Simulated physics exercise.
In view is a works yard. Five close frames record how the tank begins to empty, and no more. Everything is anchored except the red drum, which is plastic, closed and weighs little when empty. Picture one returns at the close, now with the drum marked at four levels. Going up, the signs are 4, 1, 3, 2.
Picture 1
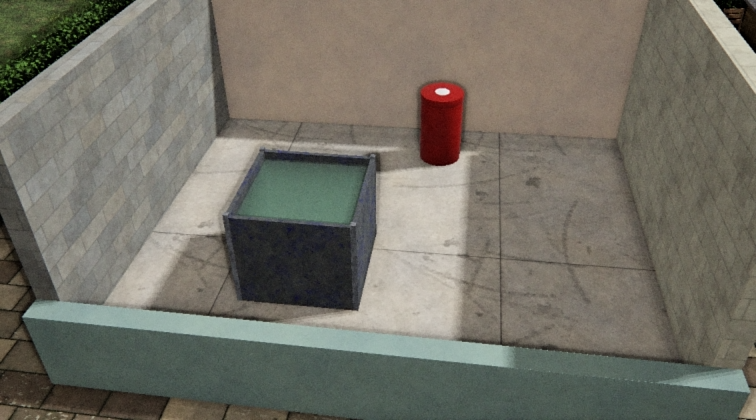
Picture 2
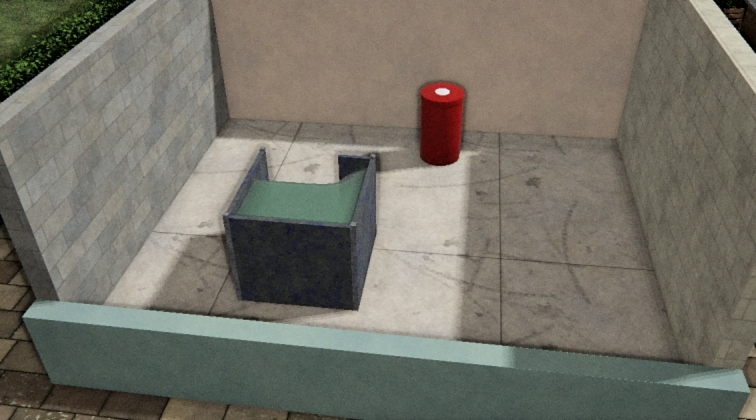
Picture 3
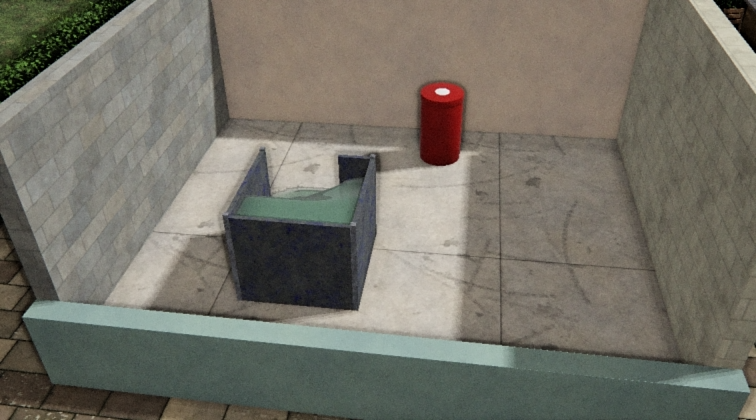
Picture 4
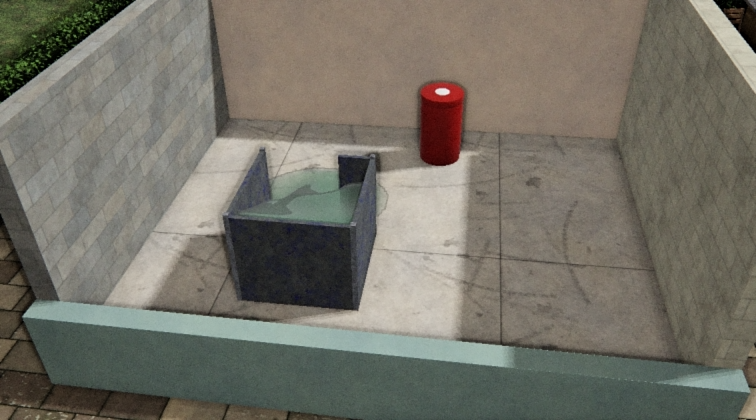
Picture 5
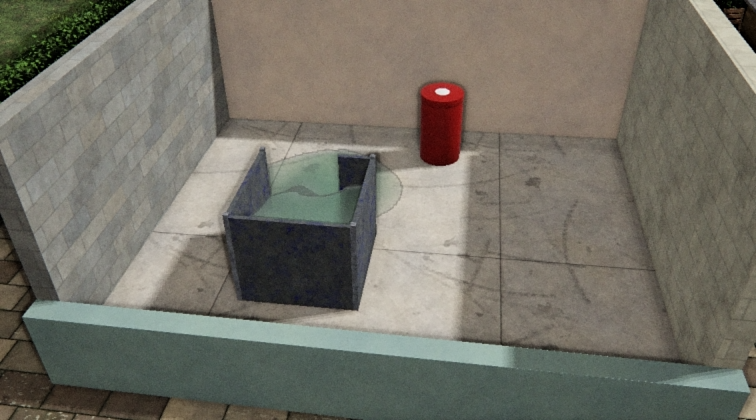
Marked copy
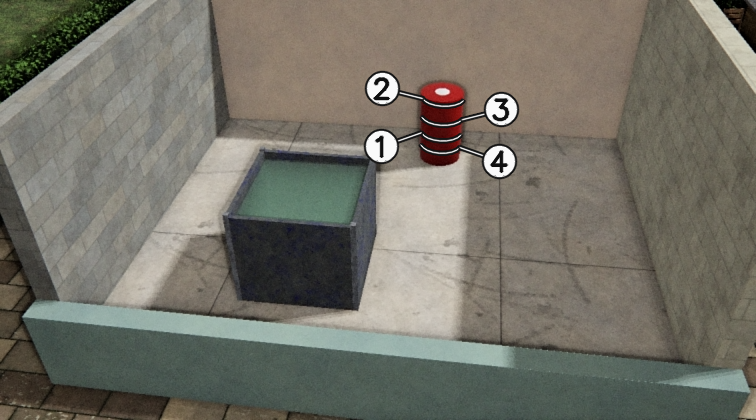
Greenish water poured out through the open back of a dark square tank after its rear side vanished, then spread in a thin sheet across the paved yard floor behind it, while a red drum stood still.
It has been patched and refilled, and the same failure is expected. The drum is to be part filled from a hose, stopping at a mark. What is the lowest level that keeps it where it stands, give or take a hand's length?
Choose 4.
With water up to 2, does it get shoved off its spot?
No.
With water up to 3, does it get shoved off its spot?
No, that is safe.
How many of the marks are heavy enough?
All four.
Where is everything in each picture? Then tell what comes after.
Lid of the red drum at (443, 92); tank full, its middle at (305, 192), in the first frame.
Water covers 2 % of the ground, mostly out of sight from here, in the second frame.
Water covers 4 % of the ground, mostly out of sight from here, in the third frame.
Water covers 7 % of the ground, mostly out of sight from here, in the fourth frame.
Lid of the red drum at (443, 92); 11 % of the ground wet, in view closest to the drum at (358, 156), in the fifth frame.
On the marked copy, 1 at (440, 140); 2 at (442, 106); 3 at (440, 125); 4 at (439, 153); from the bottom up 4, 1, 3, 2.
With 1, it does not move.
With 2, it does not move.
With 3, it does not move.
With 4, it does not move.
